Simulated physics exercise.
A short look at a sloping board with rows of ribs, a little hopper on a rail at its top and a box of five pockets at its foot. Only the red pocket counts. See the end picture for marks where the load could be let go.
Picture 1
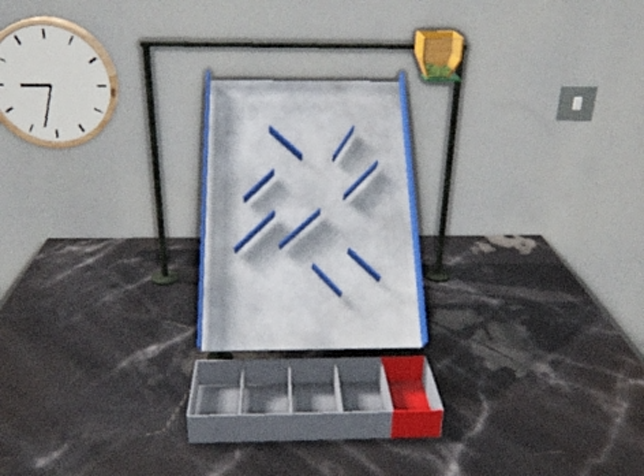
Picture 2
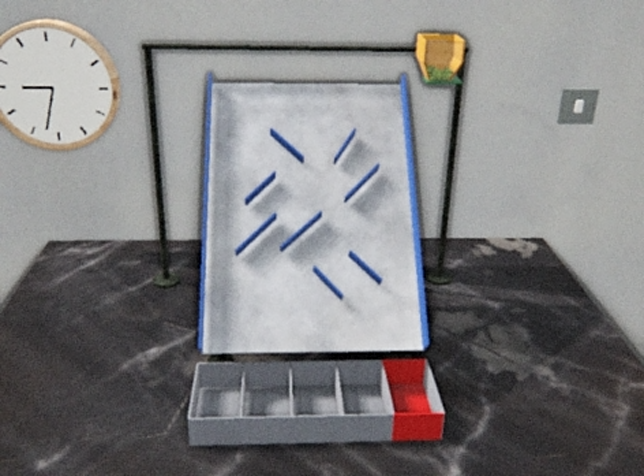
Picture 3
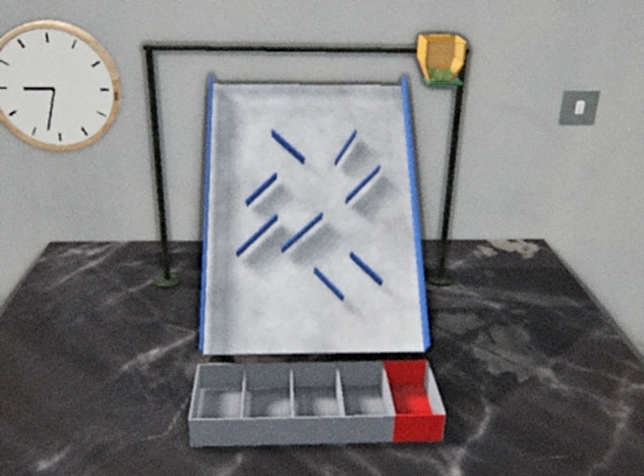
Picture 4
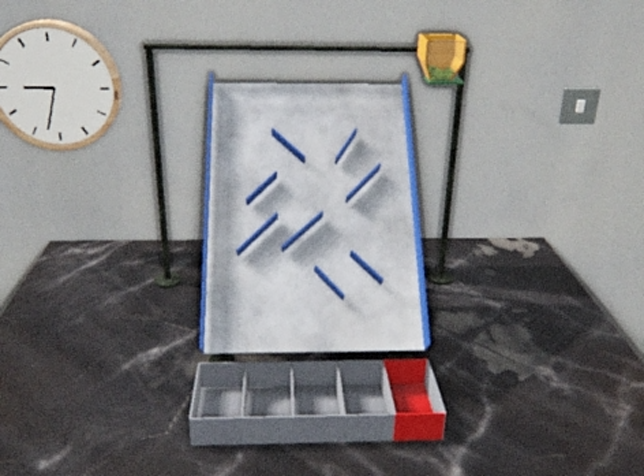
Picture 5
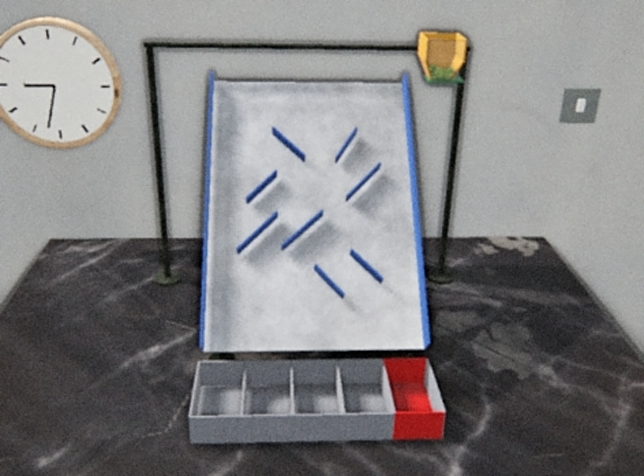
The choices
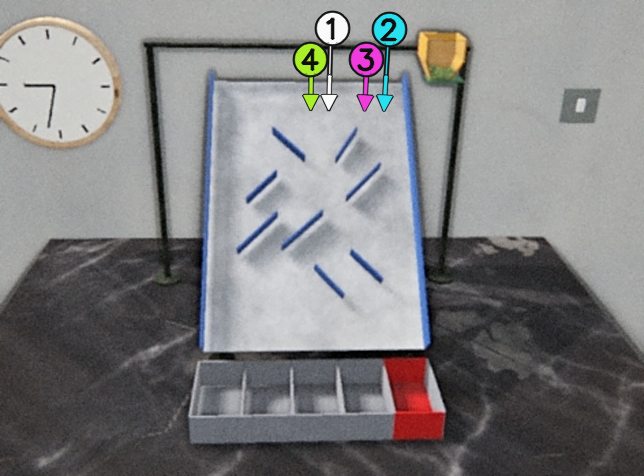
Nothing moves on the sloping pale board, seen from the front on a dark marbled tabletop against a grey wall, while the view itself shifts very slightly. Blue edges flank the board and its slanting blue ribs, with a yellow hopper at the right of the dark rail above, a clock at left and a switch at right. Below sits a grey box of five pockets, the rightmost red, and everything stays in place.
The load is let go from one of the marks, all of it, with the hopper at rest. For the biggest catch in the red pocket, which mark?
2 beats the others.
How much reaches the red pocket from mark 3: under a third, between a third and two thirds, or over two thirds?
Mark 3 gives between a third and two thirds.
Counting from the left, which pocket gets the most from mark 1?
It is the first one.
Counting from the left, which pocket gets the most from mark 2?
The fifth.
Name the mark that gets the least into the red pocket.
It is 1.
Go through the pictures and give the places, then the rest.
In the first frame, hopper near (437, 69), dried peas, door shut.
In the second frame, ribs (271, 128) to (303, 157), (335, 158) to (355, 128), (245, 199) to (275, 171).
In the third frame, ribs (347, 198) to (380, 165), (237, 252) to (277, 214), (282, 248) to (323, 212).
In the fourth frame, ribs (315, 266) to (344, 295), (351, 250) to (383, 280).
In the fifth frame, red pocket near (419, 424), number 5 of 5 from the left.
On the marked copy, mark 1 meets the board at (328, 104); mark 2 meets the board at (384, 105); mark 3 meets the board at (364, 105); mark 4 meets the board at (310, 104).
If 1 is chosen, a small share in the red pocket, the bulk in other pockets.
If 2 is chosen, close to two thirds in the red pocket, close to a quarter in other pockets, a small share outside the box.
If 3 is chosen, close to half in the red pocket, close to a third in other pockets, a small share outside the box.
If 4 is chosen, close to a third in the red pocket, close to half in other pockets, a small share outside the box.
